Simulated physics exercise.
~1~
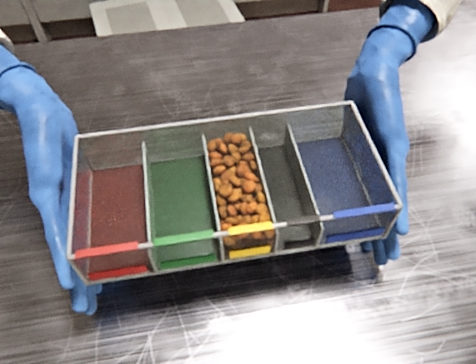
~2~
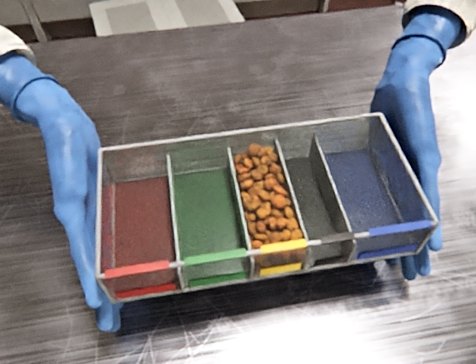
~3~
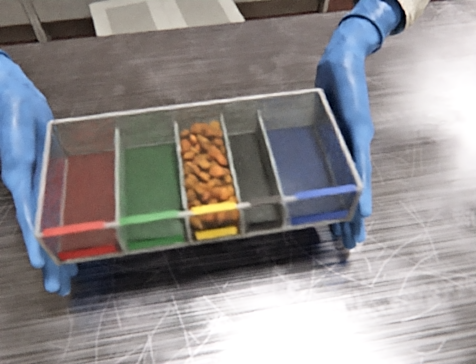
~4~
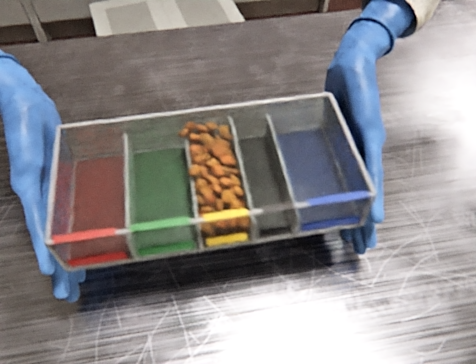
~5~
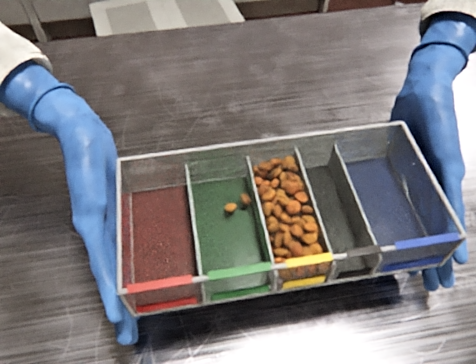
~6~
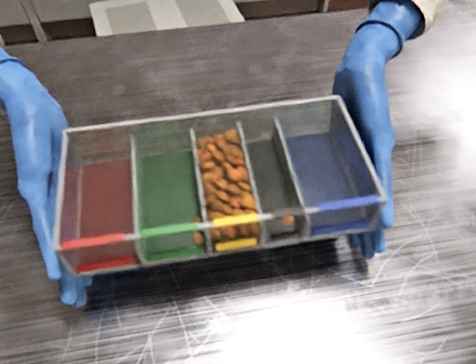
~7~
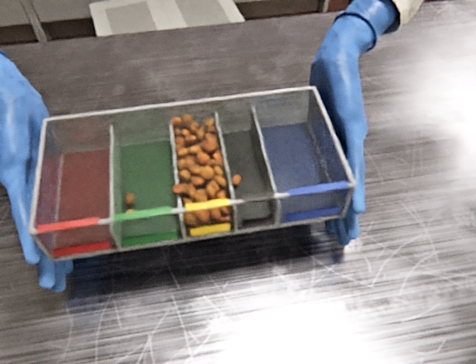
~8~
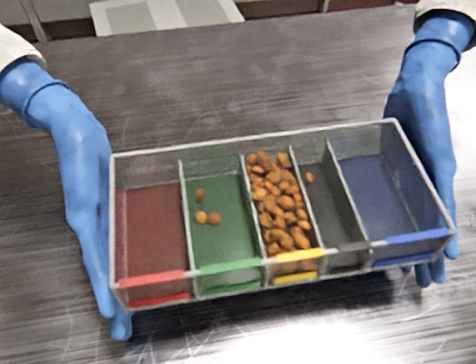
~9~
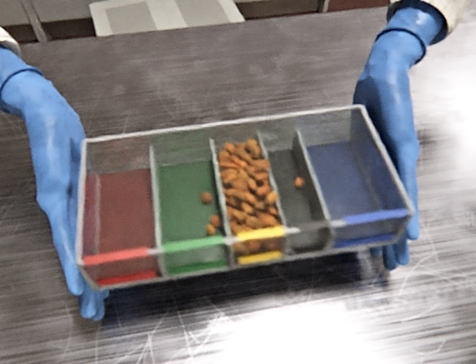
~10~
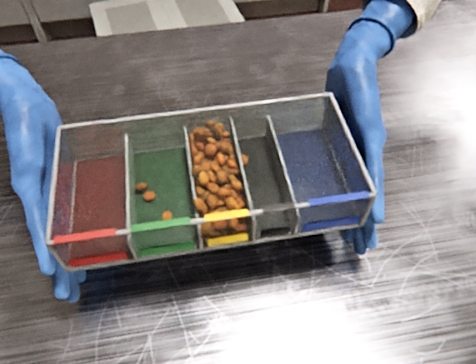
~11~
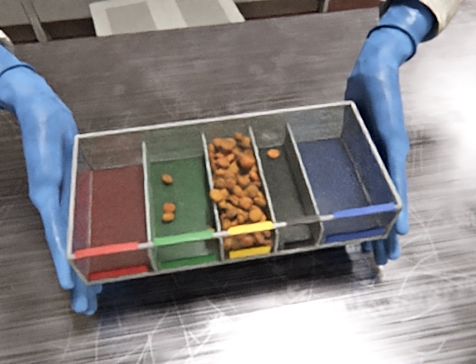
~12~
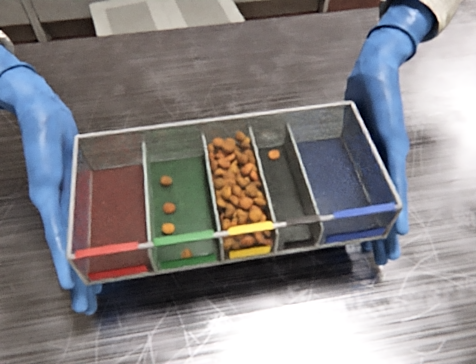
The clip shows blue-gloved hands shaking a divided tray of brown kibble back and forth above a metal table. A few pieces hop from the yellow-marked middle compartment into the green and black ones beside it, and the tray comes to rest with most still in the middle.
